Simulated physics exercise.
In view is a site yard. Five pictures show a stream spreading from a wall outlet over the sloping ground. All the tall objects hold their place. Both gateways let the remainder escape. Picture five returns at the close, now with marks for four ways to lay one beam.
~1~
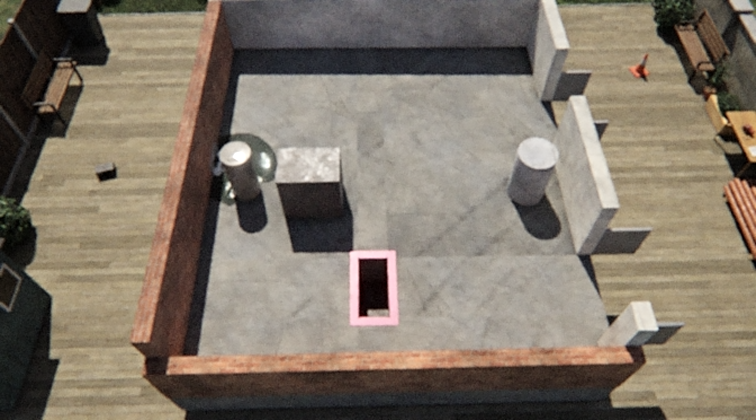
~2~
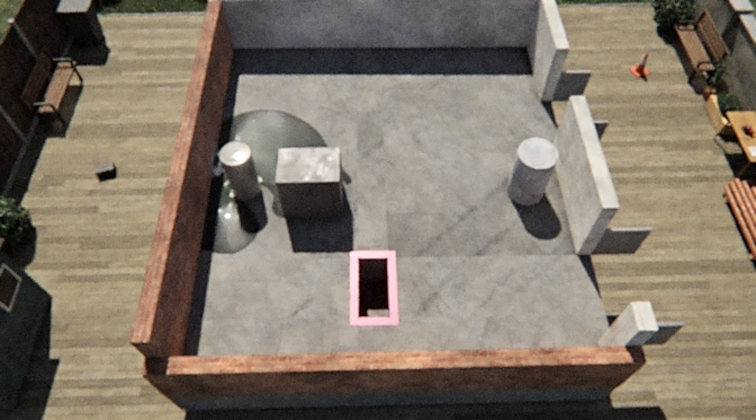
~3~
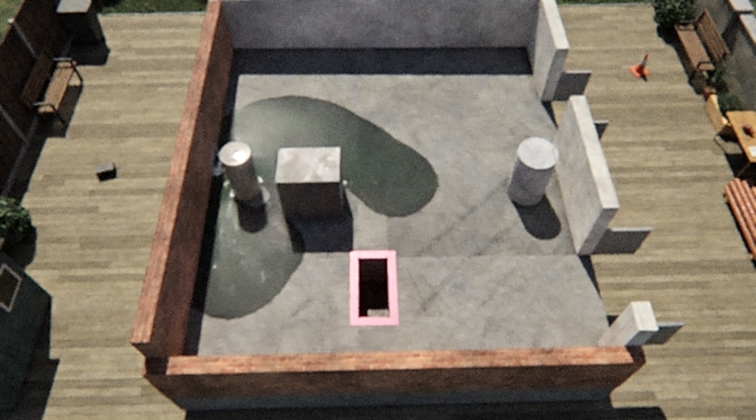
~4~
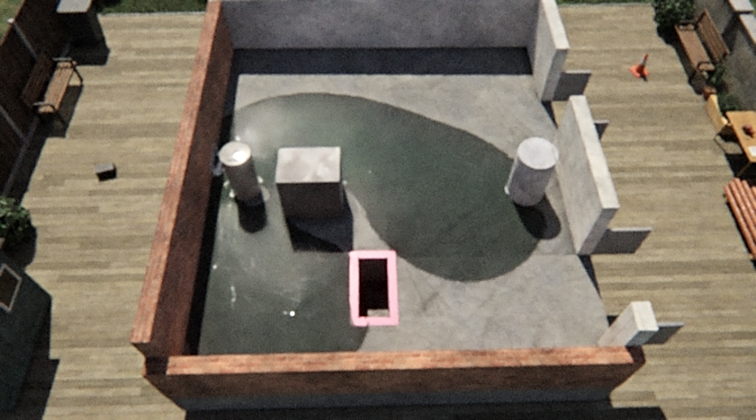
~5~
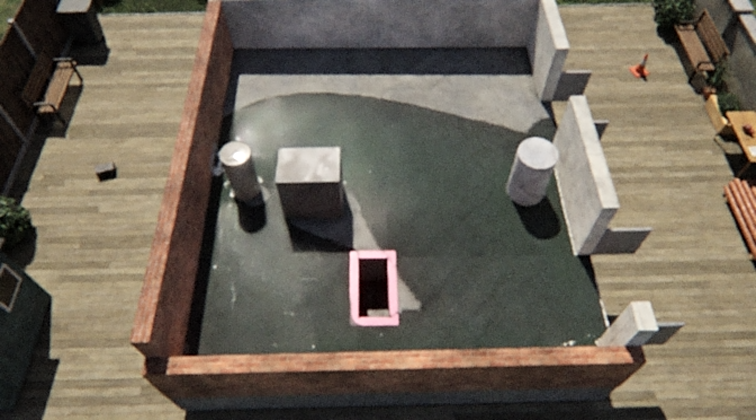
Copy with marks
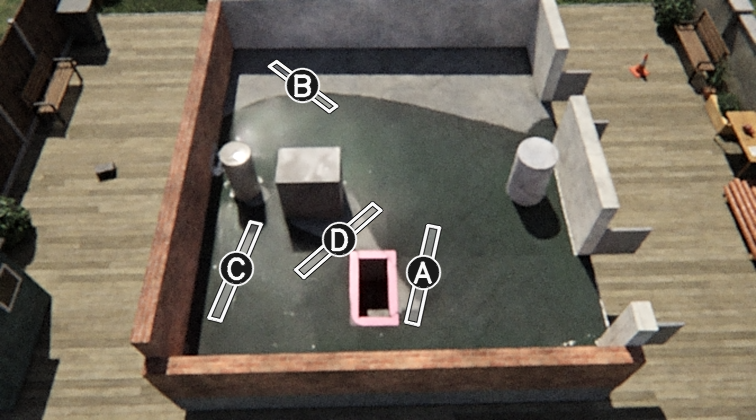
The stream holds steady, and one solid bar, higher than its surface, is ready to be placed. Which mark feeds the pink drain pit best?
Choose A.
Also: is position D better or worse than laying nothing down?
Position D is worse.
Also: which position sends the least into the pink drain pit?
It is D.
In white, A from (412, 323) to (433, 226); B from (272, 63) to (332, 108); C from (214, 319) to (255, 223); D from (299, 273) to (376, 206).
With A, about 12 % of the stream goes into the pink drain pit, about 88 % out by the gates.
With B, about 6 % of the stream goes into the pink drain pit, about 94 % out by the gates.
With C, about 5 % of the stream goes into the pink drain pit, about 95 % out by the gates.
With D, about 2 % of the stream goes into the pink drain pit, about 98 % out by the gates.
